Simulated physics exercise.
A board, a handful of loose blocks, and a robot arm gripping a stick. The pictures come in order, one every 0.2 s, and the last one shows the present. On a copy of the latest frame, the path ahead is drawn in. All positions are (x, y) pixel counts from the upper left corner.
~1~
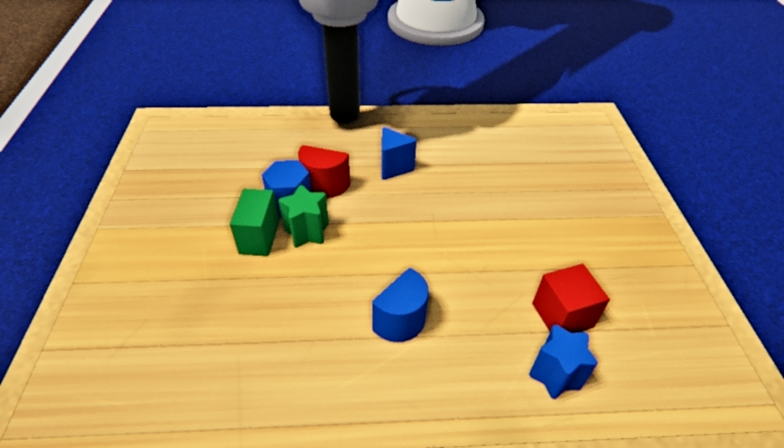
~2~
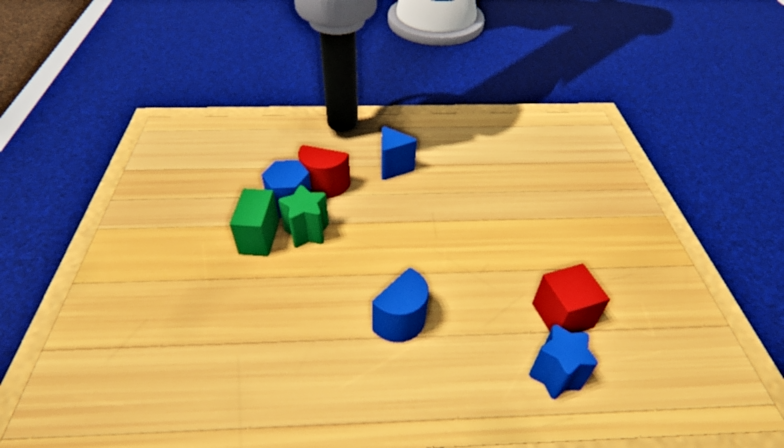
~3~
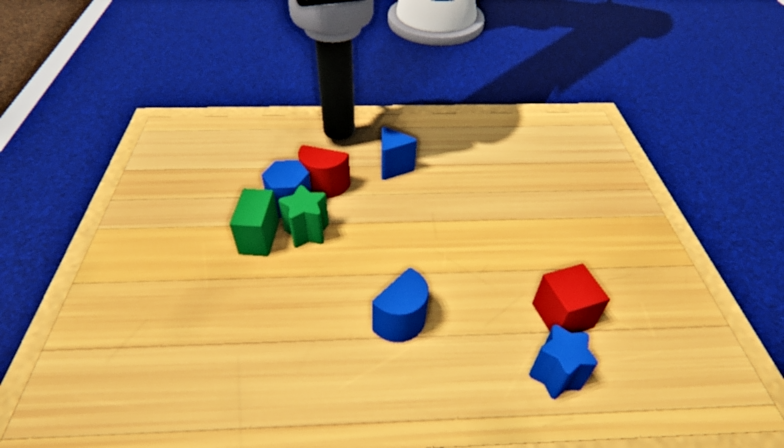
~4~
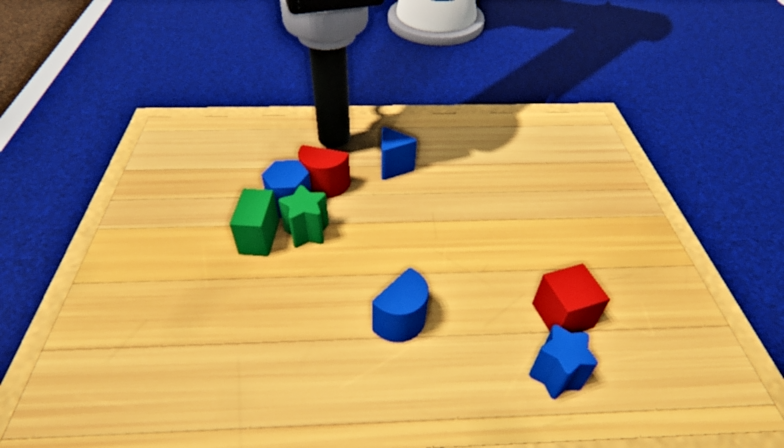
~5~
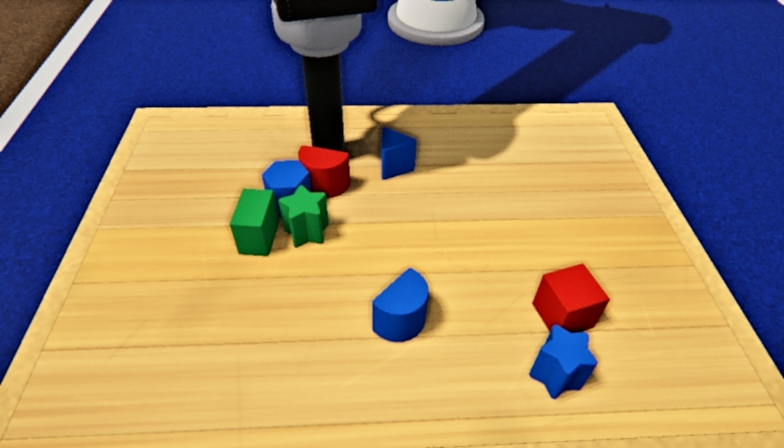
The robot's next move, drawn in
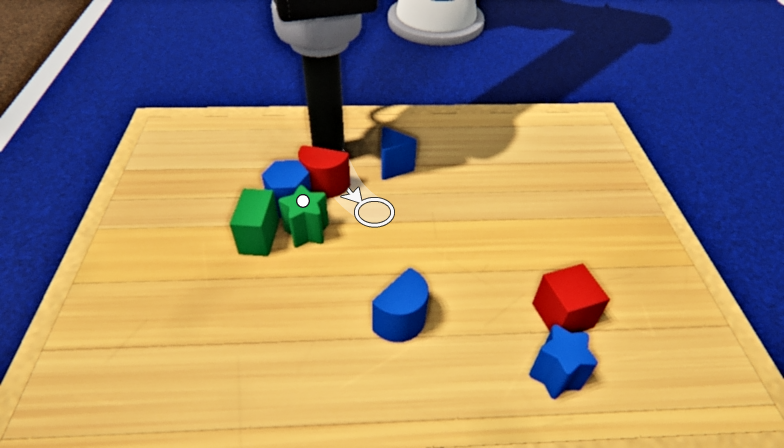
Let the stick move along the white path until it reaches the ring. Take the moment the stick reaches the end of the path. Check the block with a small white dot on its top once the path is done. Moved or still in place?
Its place stays the same.
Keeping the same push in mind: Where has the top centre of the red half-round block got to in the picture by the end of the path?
When the path ends, it will be at (320, 174).
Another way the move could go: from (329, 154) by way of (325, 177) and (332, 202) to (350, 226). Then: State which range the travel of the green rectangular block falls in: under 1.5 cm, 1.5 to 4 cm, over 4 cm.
Its final spot will lie within 1.5 cm of the current one.
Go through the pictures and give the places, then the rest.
Stick's lower end at (345, 116); blue hexagonal block at (285, 173); green star-shaped block at (303, 201); red half-round block at (321, 156), in the first picture.
Stick at (343, 124); blocks still, in the second picture.
Stick at (339, 132); blocks still, in the third picture.
Stick at (334, 140); blocks still, in the fourth picture.
Stick at (328, 147); blue hexagonal block at (285, 173); green star-shaped block at (303, 201); red half-round block at (321, 156), in the fifth picture.
Drawn move, from (329, 154) over (344, 184) to (375, 212); the dot is on the green star-shaped block.
On the path given first. One third of the way, stick at (338, 167); red half-round block at (320, 161), turned 15° clockwise.
Two thirds of the way, stick at (352, 187); blue hexagonal block at (279, 176), turned 15° clockwise; red half-round block at (320, 174), turned 50° clockwise.
At the end, stick at (375, 205); blue hexagonal block at (279, 176), turned 15° clockwise; green star-shaped block still; red half-round block at (320, 174), turned 50° clockwise.
